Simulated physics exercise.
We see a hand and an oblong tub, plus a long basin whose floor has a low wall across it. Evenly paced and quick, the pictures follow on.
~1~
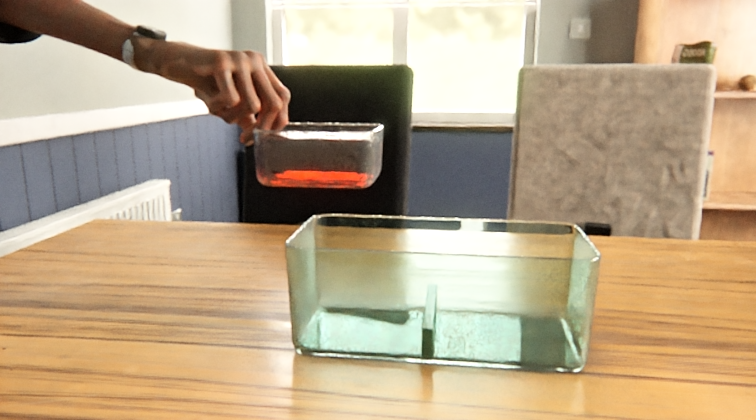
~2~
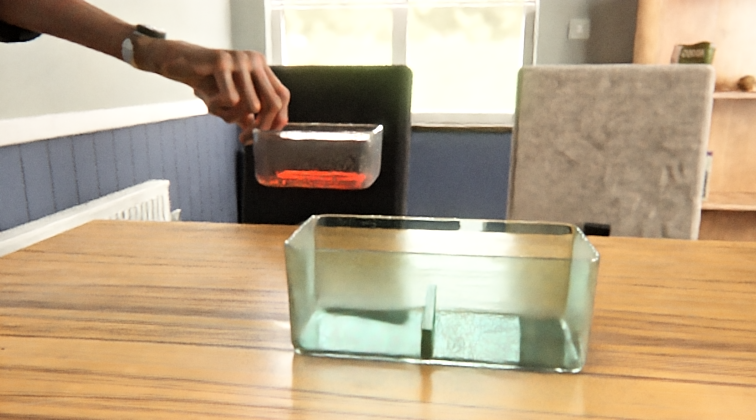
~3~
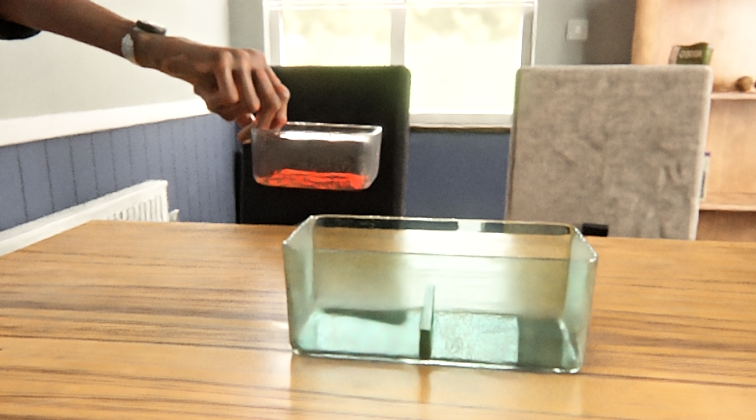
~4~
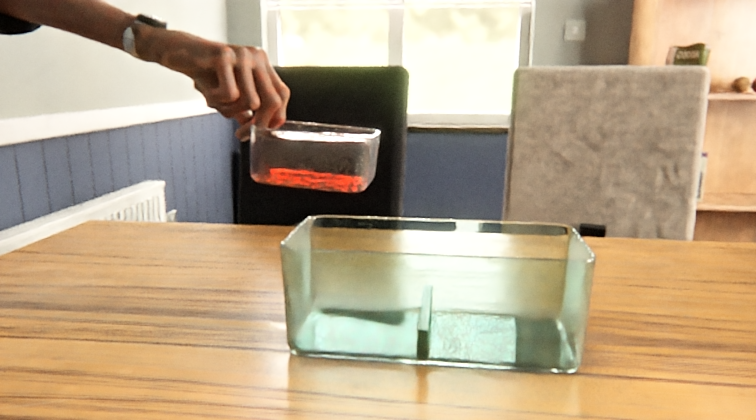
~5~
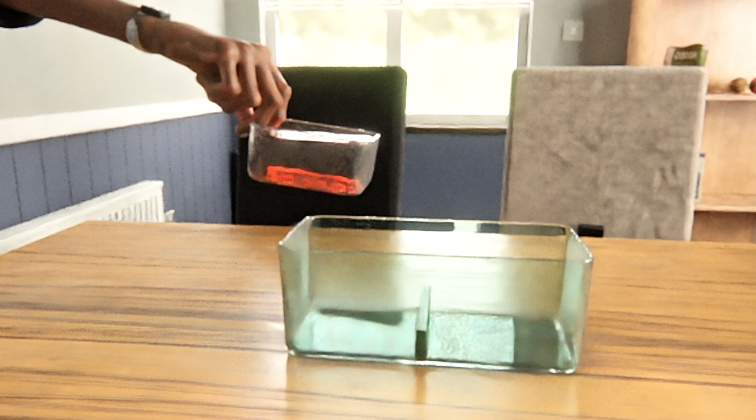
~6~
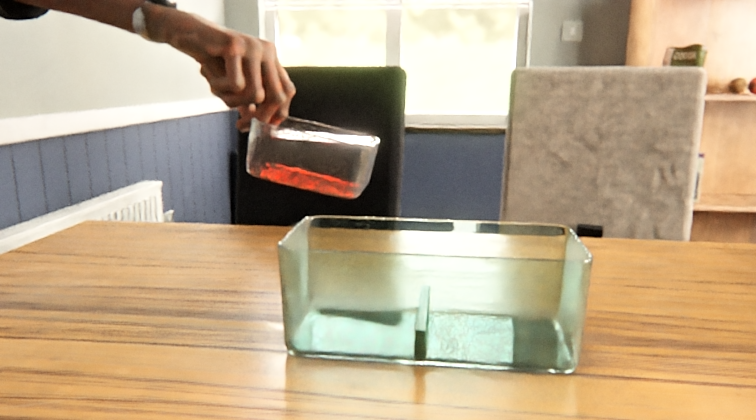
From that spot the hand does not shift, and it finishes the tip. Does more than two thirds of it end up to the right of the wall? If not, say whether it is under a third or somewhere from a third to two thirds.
No, a third to two thirds does.
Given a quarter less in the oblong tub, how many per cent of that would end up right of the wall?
About 30 percent.
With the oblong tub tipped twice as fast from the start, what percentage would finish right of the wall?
About 30 per cent.
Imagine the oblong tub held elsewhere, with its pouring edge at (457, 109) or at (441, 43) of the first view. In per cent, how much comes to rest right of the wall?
First some 95, then 90 per cent.
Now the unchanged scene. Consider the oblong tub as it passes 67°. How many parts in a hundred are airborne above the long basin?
30 %.
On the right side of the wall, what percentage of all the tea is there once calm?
Share approx. 55 %.
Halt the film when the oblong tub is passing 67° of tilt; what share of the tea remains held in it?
Close to 40 parts in a hundred remain.
A moment on, the tilt is 67° and 39 per cent is still to pour, 12 is left of the wall and 17 right of it.
Next, the tilt is 97° and 7 per cent is still to pour, 35 is left of the wall and 54 right of it.
Then the tilt is 100° and 1 per cent is still to pour, 44 is left of the wall and 54 right of it.
Later the tilt is 100° and 0 per cent is still to pour, 45 is left of the wall and 54 right of it.
At rest 46 per cent lies left of the wall, 54 right of it and 0 outside.
